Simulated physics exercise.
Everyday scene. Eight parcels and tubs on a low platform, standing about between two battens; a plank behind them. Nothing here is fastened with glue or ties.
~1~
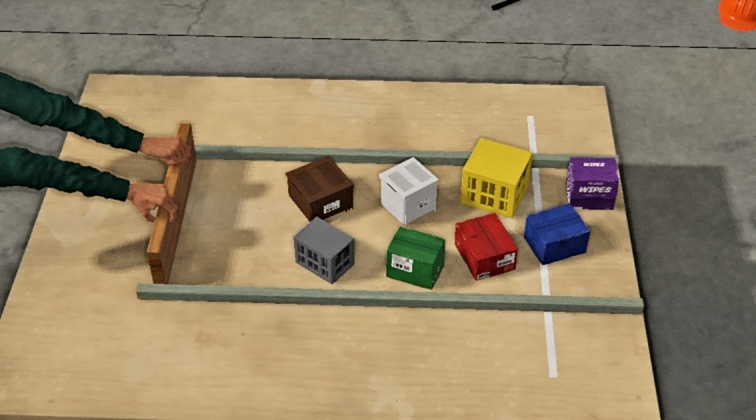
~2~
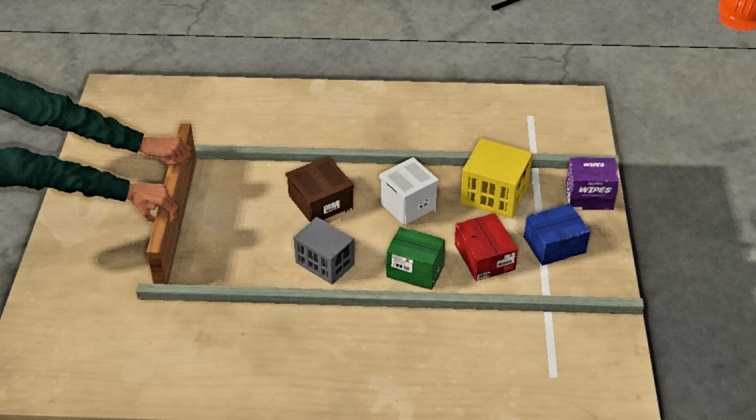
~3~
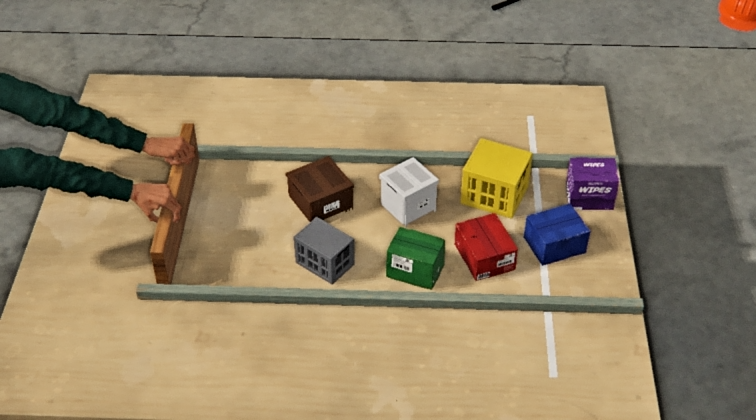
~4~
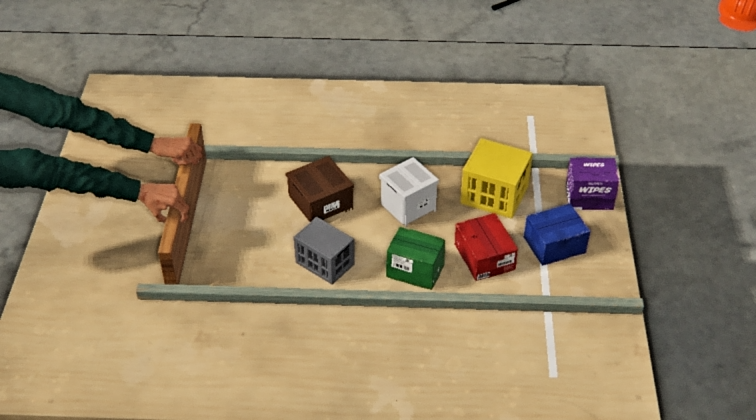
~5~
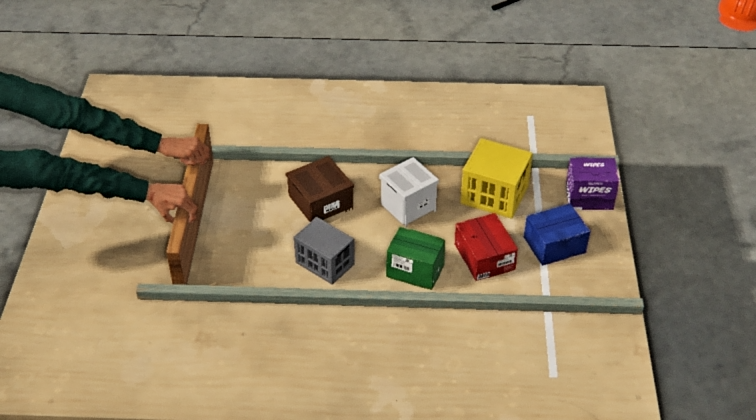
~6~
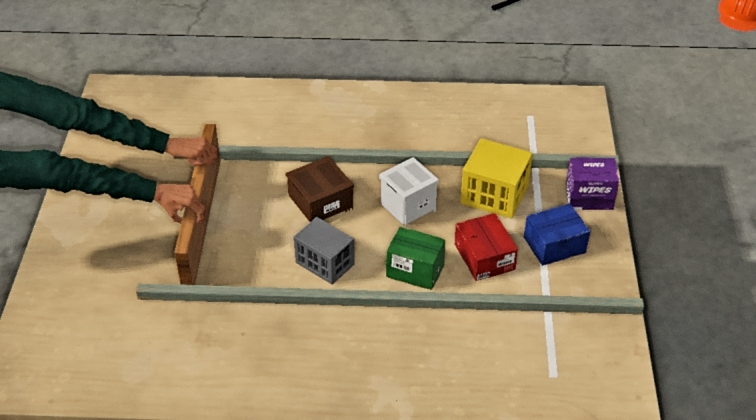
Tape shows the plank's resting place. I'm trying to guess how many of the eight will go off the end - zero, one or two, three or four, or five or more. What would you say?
I would say three or four.
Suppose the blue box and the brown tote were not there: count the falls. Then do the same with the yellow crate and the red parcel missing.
Counts - first: 1; second: 1.
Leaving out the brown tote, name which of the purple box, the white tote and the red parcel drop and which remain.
Obs.: Purple box does drop, white tote is not lost, red parcel is not lost.
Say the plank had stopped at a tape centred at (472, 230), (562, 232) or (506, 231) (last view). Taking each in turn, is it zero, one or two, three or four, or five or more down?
Well, in the order given, it's either one or two, 5 or more and one or two.
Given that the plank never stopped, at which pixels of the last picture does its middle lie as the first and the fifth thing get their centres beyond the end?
The middle is at about (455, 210), later at about (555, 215).
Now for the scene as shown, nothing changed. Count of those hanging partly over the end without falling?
As for overhanging, the count is 2.
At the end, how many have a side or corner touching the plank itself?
Looks like 2 of them, all told.
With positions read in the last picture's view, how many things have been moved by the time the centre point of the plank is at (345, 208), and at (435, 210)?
Answer - first 4, then 8.
Early on, none off yet; purple box at rest near (592, 184); blue box at rest near (556, 234); yellow crate at rest near (496, 178).
Finally, the number that fall off is three or four; lost, red parcel, yellow crate, blue box and purple box.
